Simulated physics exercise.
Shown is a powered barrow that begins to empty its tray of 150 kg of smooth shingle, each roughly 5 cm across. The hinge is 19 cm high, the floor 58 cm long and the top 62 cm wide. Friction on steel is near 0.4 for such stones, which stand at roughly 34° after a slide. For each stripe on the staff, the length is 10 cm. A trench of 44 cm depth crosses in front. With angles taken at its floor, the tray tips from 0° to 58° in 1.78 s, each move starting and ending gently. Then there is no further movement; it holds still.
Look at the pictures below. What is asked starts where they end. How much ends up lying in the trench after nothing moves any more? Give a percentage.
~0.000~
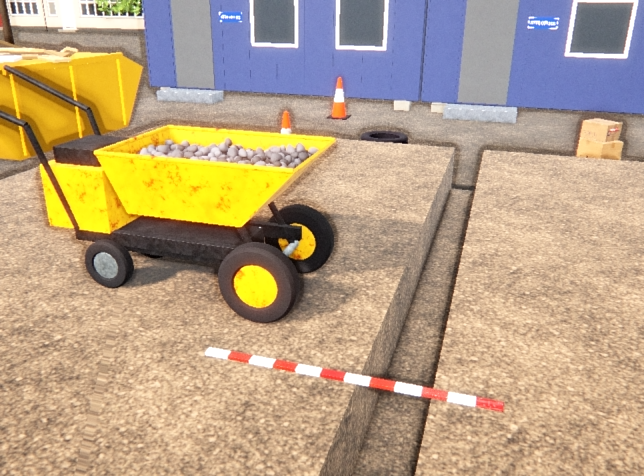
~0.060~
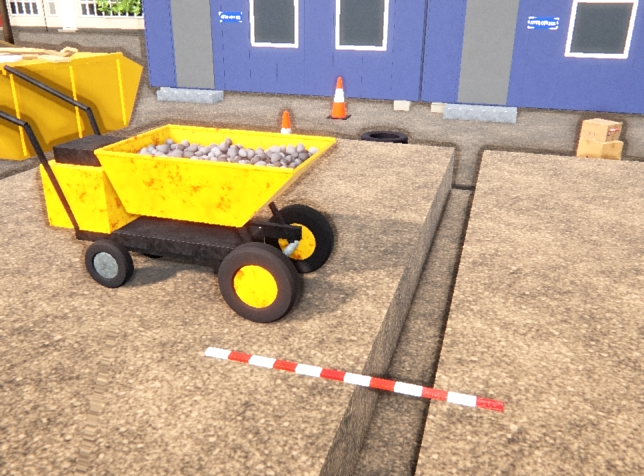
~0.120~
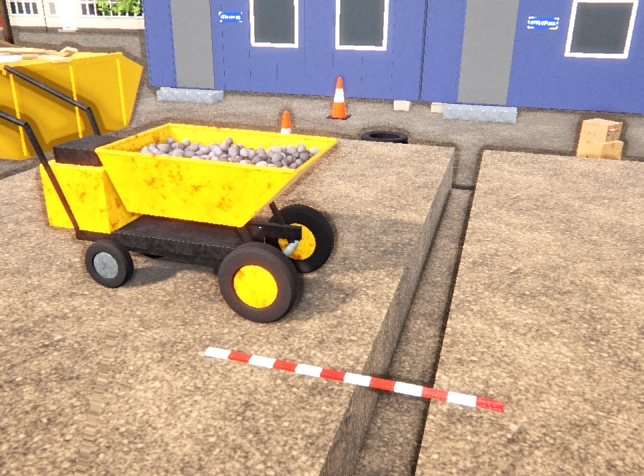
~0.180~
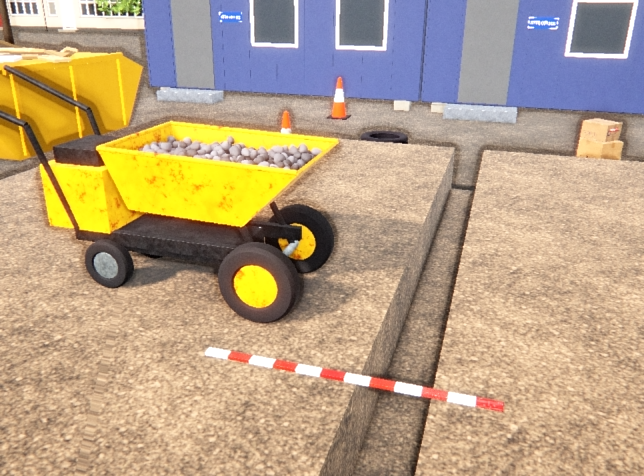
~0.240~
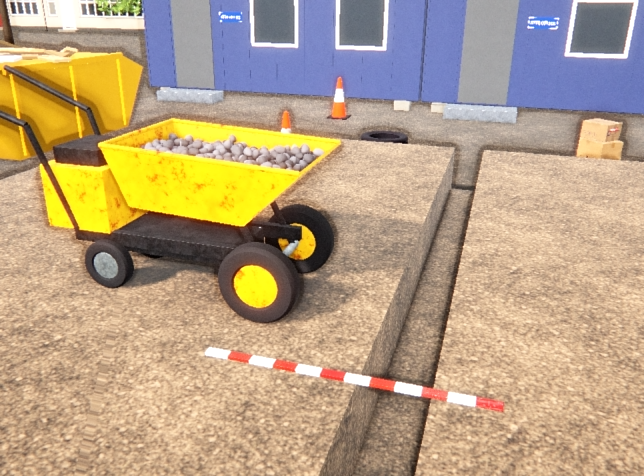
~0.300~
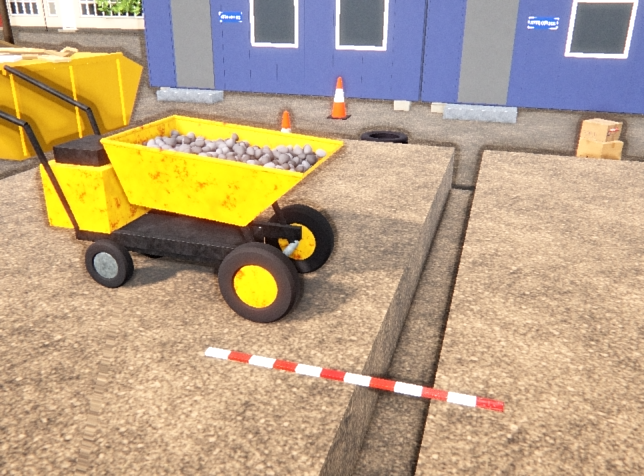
A share of about 73 per cent.
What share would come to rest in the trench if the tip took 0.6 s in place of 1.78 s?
Expected share: Around 45%.
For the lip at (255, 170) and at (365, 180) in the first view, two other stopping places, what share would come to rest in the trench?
Around 95 and then 15 percent.
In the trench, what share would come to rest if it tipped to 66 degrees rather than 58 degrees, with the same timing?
It would be near 65 per cent.
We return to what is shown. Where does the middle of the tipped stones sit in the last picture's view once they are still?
Their middle is at about (426, 372).
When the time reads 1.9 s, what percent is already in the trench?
By that point it's something like 30 in a hundred.
After 1.3 s the floor is at 49°; 100 % in the tray; the foremost stones are at (380, 235).
After 1.9 s the floor is at 58°; 60 % in the tray, 29 % in the trench, 11 % past the trench; the foremost stones are at (501, 330).
After 2.2 s the floor is at 58°; 32 % in the tray, 41 % in the trench, 27 % past the trench; the foremost stones are at (600, 345).
After 4.2 s the floor is at 58°; 0 % in the tray, 73 % in the trench, 27 % past the trench; the foremost stones are past the picture's edge.
